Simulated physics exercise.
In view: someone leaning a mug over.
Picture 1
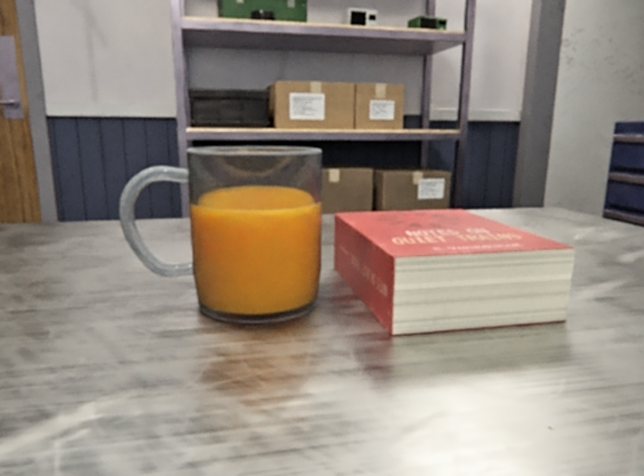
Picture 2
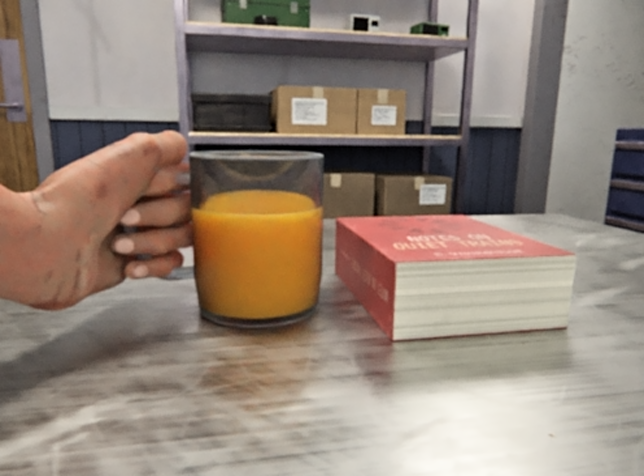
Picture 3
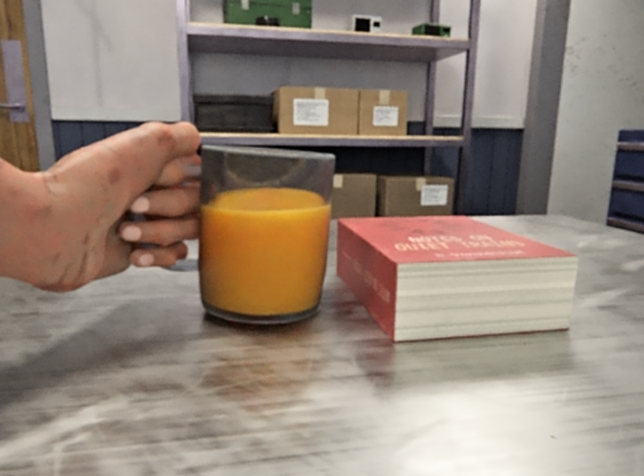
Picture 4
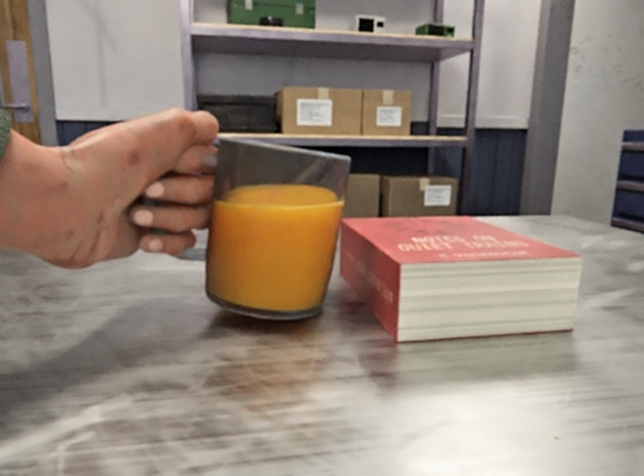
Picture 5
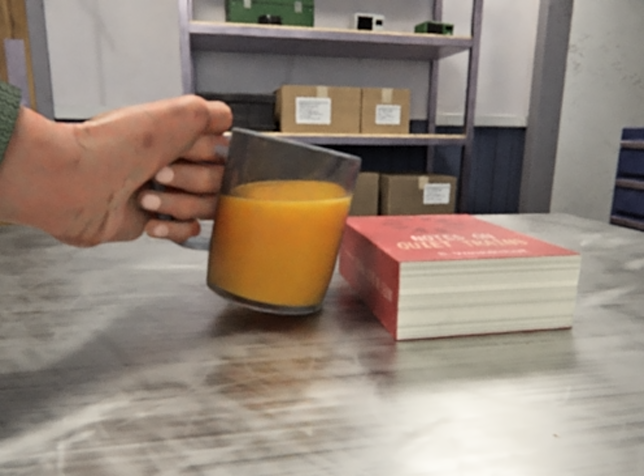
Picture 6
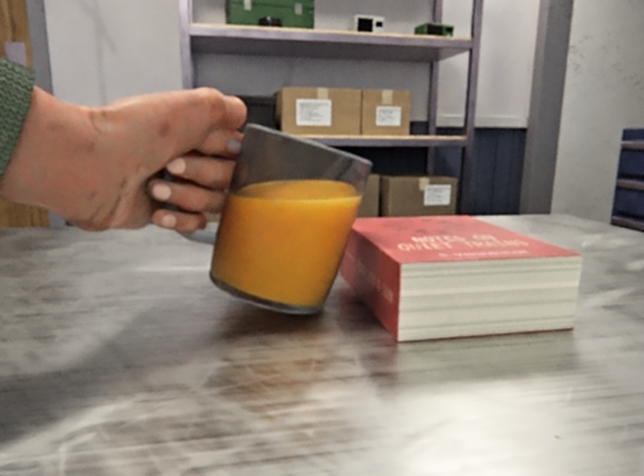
A hand came in from the left, took hold of a glass mug of orange juice by its handle, and leaned it steadily to the right, towards the thick red book beside it.
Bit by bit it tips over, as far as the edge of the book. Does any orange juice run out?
It contains it.
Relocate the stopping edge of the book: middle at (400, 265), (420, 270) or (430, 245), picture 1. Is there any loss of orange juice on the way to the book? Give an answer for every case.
Overflow, overflow, overflow.
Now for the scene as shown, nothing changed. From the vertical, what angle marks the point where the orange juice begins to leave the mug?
I'd say somewhere near 45°.
A moment on, the mug leans by about 20°; all is still inside.
Further on, the mug leans by about 25°; all is still inside.
When it is over, the mug leans by about 30°, against the book; all is still inside.
